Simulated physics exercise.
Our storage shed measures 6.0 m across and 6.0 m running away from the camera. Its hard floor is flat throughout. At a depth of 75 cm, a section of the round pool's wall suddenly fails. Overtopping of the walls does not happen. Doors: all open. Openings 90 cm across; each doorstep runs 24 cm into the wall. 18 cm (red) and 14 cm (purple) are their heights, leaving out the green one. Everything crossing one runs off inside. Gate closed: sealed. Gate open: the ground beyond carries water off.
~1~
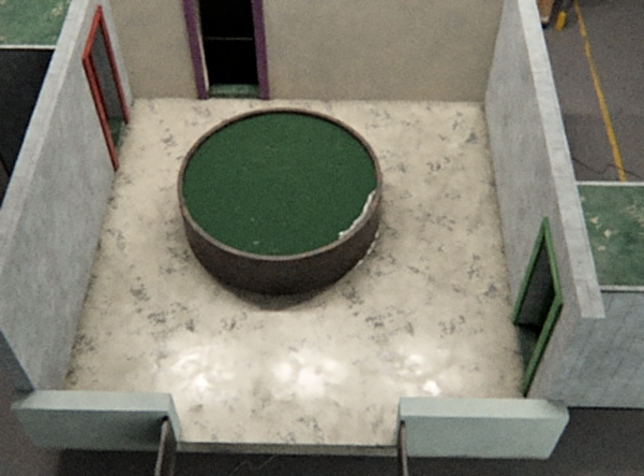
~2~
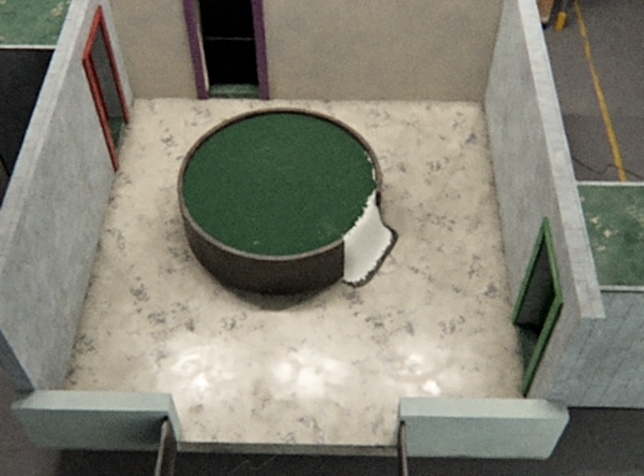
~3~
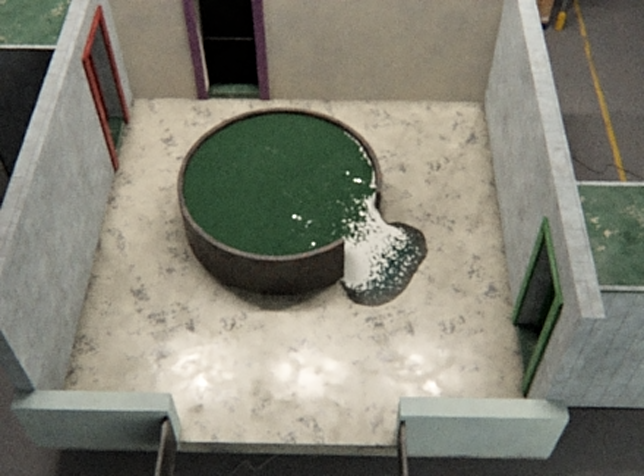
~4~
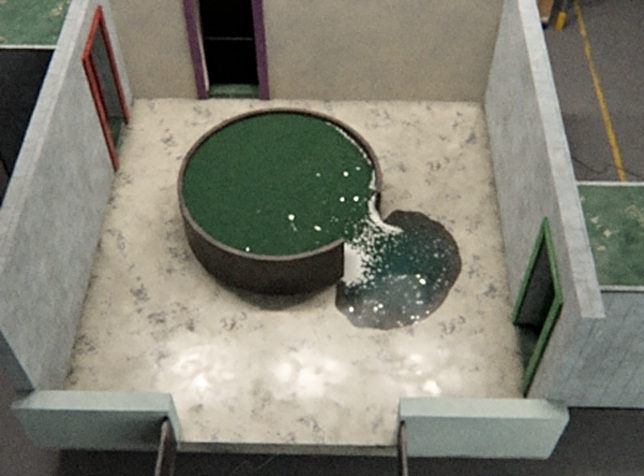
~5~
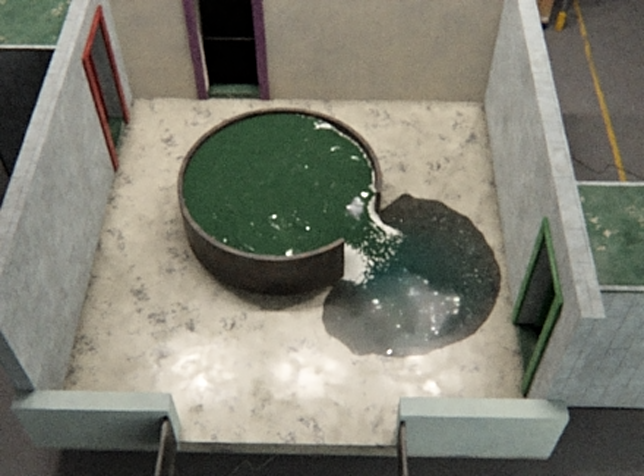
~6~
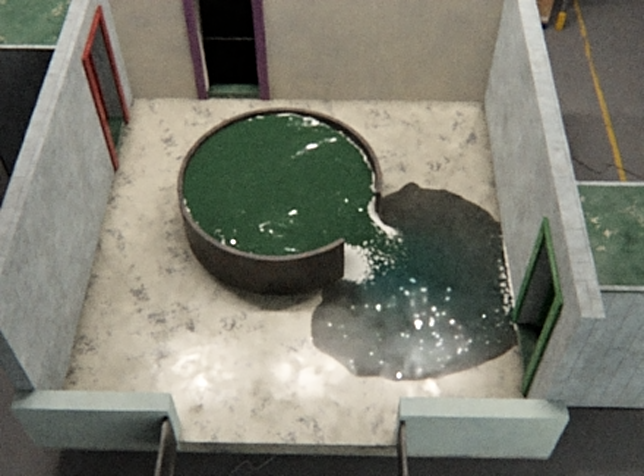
In a walled room, green water bursts from a round pool's right side and spreads across the floor.
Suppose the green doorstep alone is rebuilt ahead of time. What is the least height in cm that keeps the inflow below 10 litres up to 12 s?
About 34 cm.
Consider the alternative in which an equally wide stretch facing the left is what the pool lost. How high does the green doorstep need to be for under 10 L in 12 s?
Close to 13.5 cm at the least.
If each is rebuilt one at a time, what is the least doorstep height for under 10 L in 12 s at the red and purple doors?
Close to 9.5 cm (red) and close to 10.0 cm (purple).
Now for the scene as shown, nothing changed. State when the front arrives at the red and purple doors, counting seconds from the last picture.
Red door 5.5 seconds; purple door 3.4 seconds.
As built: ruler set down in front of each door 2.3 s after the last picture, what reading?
Door depths (cm): Red = 0, green = 28, purple = 0.
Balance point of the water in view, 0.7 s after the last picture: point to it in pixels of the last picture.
About (317, 232).
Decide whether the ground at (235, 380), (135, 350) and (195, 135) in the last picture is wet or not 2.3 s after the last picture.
Okay, in order that's stayed dry, stayed dry and finally stayed dry.
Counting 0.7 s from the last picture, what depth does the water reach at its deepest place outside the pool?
Close to 49 centimetres.
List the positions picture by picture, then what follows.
In the first picture, the round pool at (280, 182) is whole and still, 75 cm deep; the green door at (535, 314) is dry.
In the second picture, the gap is at (363, 241), the front 0.3 m out at (391, 242); the back of the round pool holds 75 cm.
In the third picture, water pours out at (363, 243) and has run 0.8 m, to (421, 255); about 10 cm deep outside, 75 cm at the back.
In the fourth picture, the gap is at (363, 244), the front 1.3 m out at (440, 297); the back of the round pool holds 75 cm.
In the fifth picture, the gap is at (363, 243), the front 1.9 m out at (488, 305); the back of the round pool holds 75 cm.
In the sixth picture, water pours out at (363, 243) and has run 2.5 m, to (515, 339); about 5 cm deep outside, 75 cm at the back; the green door at (535, 314), 2.7 m from the gap, is still 0.2 m from the nearest water.
Then, 0.7 s after the last picture water covers 30 % of the floor, deepest (49 cm) near (527, 430); 23 cm at the green door, 39 litres in over its 7 cm doorstep.
Then, 2.3 s after the last picture water covers 45 % of the floor, deepest (41 cm) near (526, 416); 28 cm at the green door, 216 litres in over its 7 cm doorstep.
Then, 11.3 s after the last picture water covers 100 % of the floor, deepest (14 cm) near (322, 109); 12 cm at the green door, 736 litres in over its 7 cm doorstep.
At the green door as built, the water peaked near 29 cm, 1.7 s after the last picture.
Run again over the same 12 s with other heights there, 34 litres in over 28.5 cm, 3 litres over 38.5 cm. The limit of 10 litres is kept from about 34 cm up.
